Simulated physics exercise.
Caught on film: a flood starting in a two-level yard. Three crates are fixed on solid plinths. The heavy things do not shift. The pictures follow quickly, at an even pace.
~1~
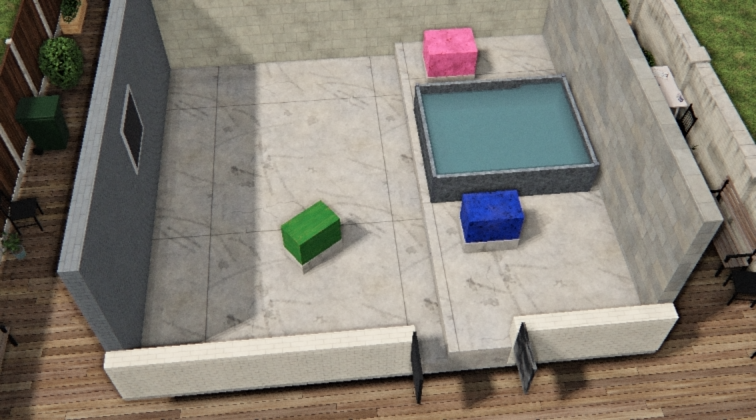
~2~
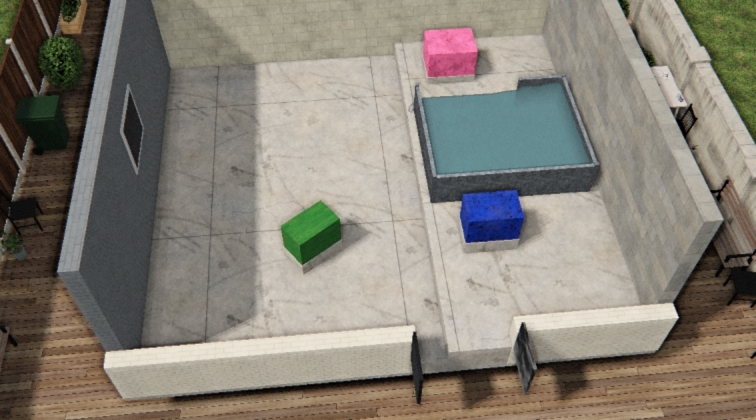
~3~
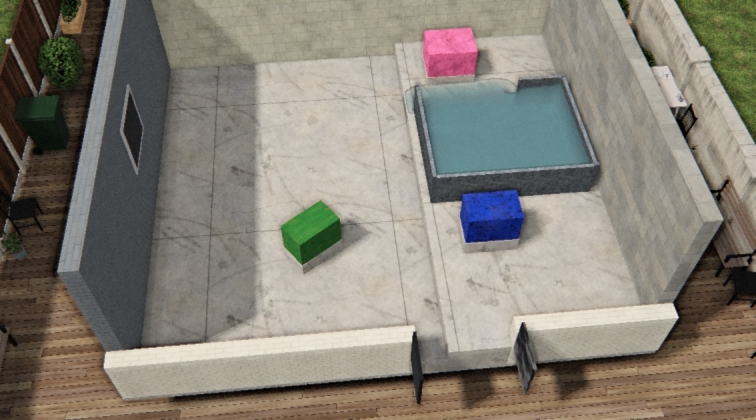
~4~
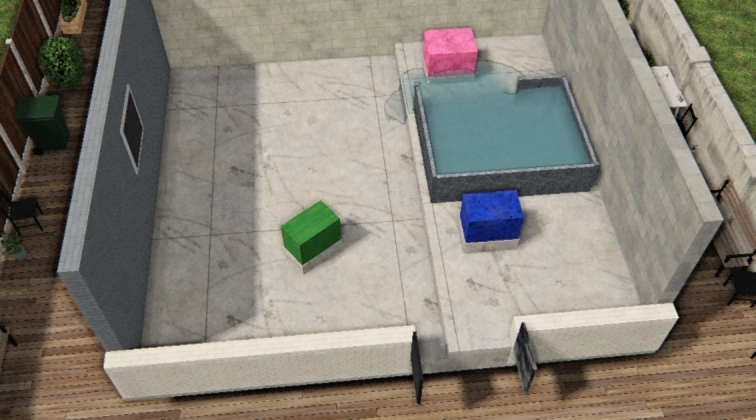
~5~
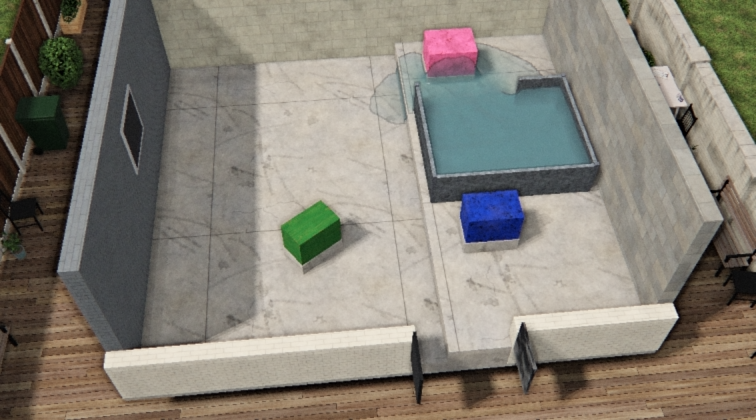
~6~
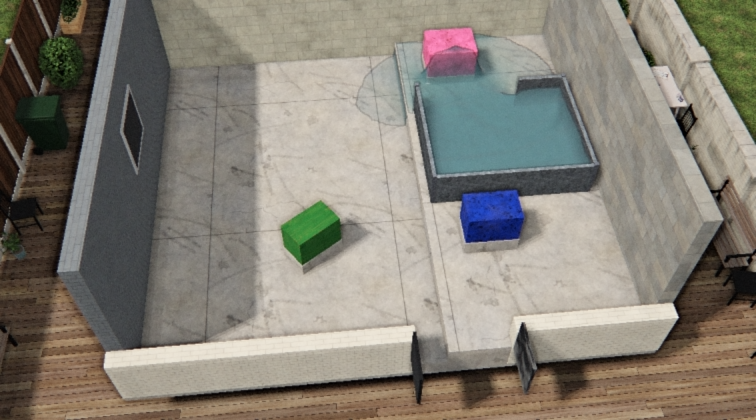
In a walled two-level yard, a section of the water tank's far side opened up, and water poured out, spreading across the paving to the left and back around the pink box.
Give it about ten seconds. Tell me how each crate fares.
In the end: The pink crate gets wet; the blue crate stays dry; the green crate stays dry.
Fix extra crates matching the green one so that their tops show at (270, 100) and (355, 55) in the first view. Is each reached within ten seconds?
One after the other: Escapes it, is soaked.
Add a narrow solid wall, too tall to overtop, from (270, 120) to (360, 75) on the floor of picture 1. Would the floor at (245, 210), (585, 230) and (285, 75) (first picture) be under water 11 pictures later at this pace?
As listed: Dry, not flooded, wet.
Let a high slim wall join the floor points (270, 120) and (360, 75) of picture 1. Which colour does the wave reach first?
The pink-painted one.
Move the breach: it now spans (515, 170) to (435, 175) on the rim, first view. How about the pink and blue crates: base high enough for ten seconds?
In short: The pink one is spared; the blue one is soaked.
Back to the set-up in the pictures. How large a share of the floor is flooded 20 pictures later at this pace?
Some 40 per cent.
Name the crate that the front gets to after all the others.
I say the crate marked blue.
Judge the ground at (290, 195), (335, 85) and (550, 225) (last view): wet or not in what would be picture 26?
In turn: Dry, wet, no water.
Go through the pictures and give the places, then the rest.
The first picture shows the water tank at (502, 127) is whole and still.
In the second picture, the front is at (414, 108), out from the gap on the water tank's far side.
In the third picture, water pours out on the water tank's far side and has run to (405, 97).
In the fourth picture, water pours out on the water tank's far side and has run to (402, 78).
In the fifth picture, water pours out on the water tank's far side and has run to (485, 47).
In the sixth picture, the front is at (396, 45), out from the gap on the water tank's far side.
A moment on, water covers 15 % of the floor; the pink crate water round its plinth, the blue crate not reached, the green crate not reached.
Next, water covers 30 % of the floor; the pink crate water round its plinth, the blue crate not reached, the green crate not reached.
Then, water covers 40 % of the floor; the pink crate water round its plinth, the blue crate not reached, the green crate not reached.
Later, water covers 65 % of the floor; the pink crate water round its plinth, the blue crate not reached, the green crate water round its plinth.
In the end, water covers 85 % of the floor; the pink crate was topped, the blue crate stayed above the water, the green crate stayed above the water.
